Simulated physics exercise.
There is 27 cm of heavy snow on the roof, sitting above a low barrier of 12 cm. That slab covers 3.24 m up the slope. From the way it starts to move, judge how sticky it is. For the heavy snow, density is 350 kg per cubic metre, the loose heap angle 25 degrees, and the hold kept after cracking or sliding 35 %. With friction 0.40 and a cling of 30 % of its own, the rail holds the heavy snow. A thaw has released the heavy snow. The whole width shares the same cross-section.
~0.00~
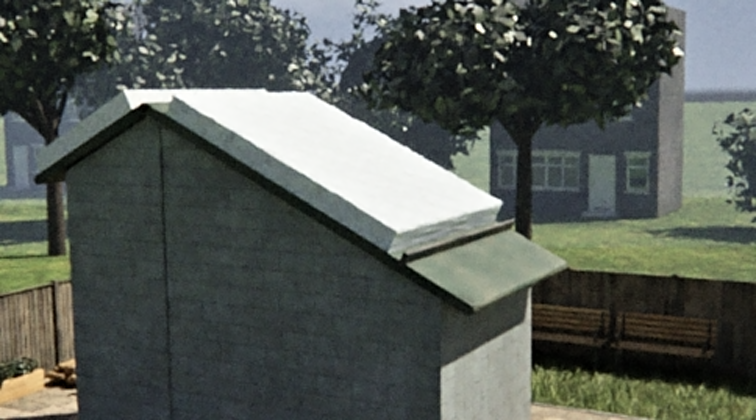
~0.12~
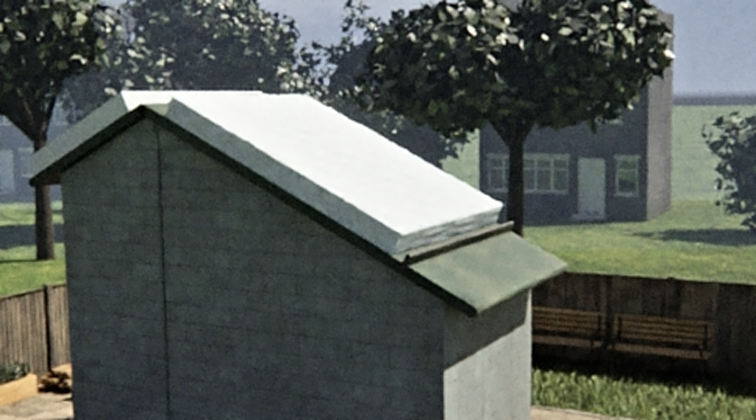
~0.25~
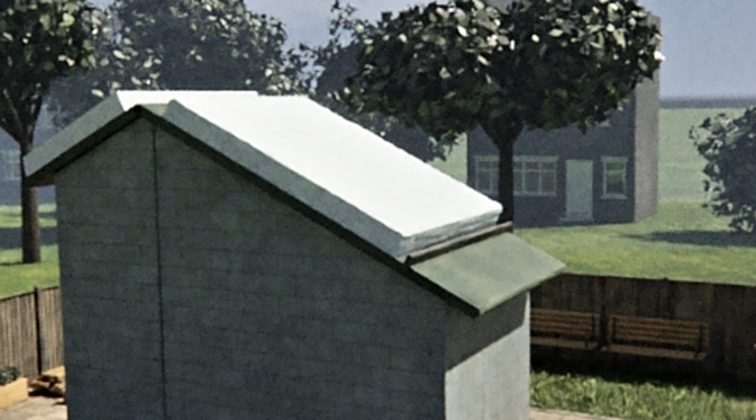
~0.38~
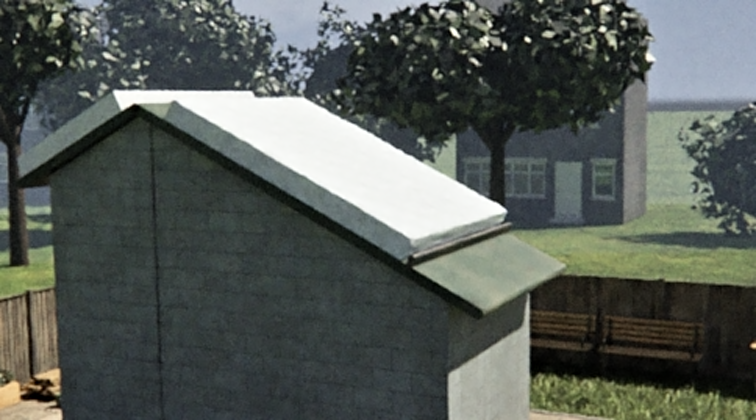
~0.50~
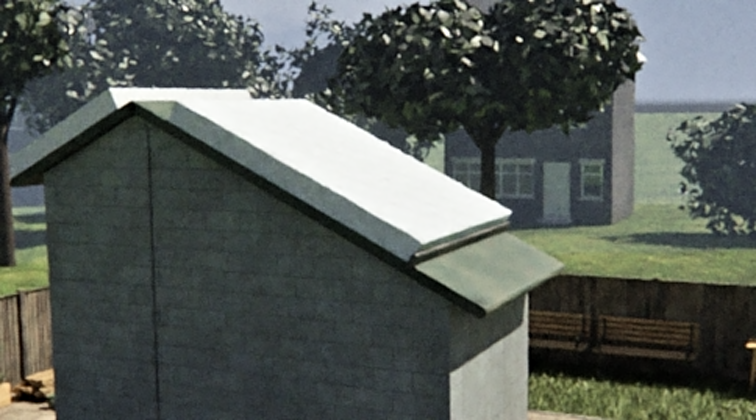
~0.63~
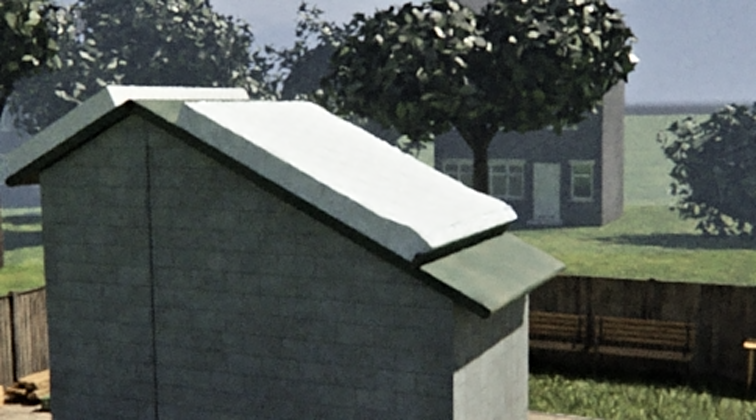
A thick white slab of snow crept down the sloping roof of a small grey building, its lower edge reaching over the low rail in one piece, while the trees and house behind drifted left.
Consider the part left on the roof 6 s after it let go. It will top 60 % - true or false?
True.
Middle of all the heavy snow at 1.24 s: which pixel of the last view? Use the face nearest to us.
(332, 201) or thereabouts.
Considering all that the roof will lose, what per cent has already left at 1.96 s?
I'd put it at around 50 %.
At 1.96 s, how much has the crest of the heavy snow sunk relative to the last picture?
Measured change: Some 0.4 m.
After 1.24 s, 99 % of the snow is on the roof.
After 1.96 s, 86 % of the snow is on the roof.
After 2.68 s, 78 % of the snow is on the roof.
After 3.40 s, 71 % of the snow is on the roof.
After 6.00 s, 70 % of the snow is on the roof.
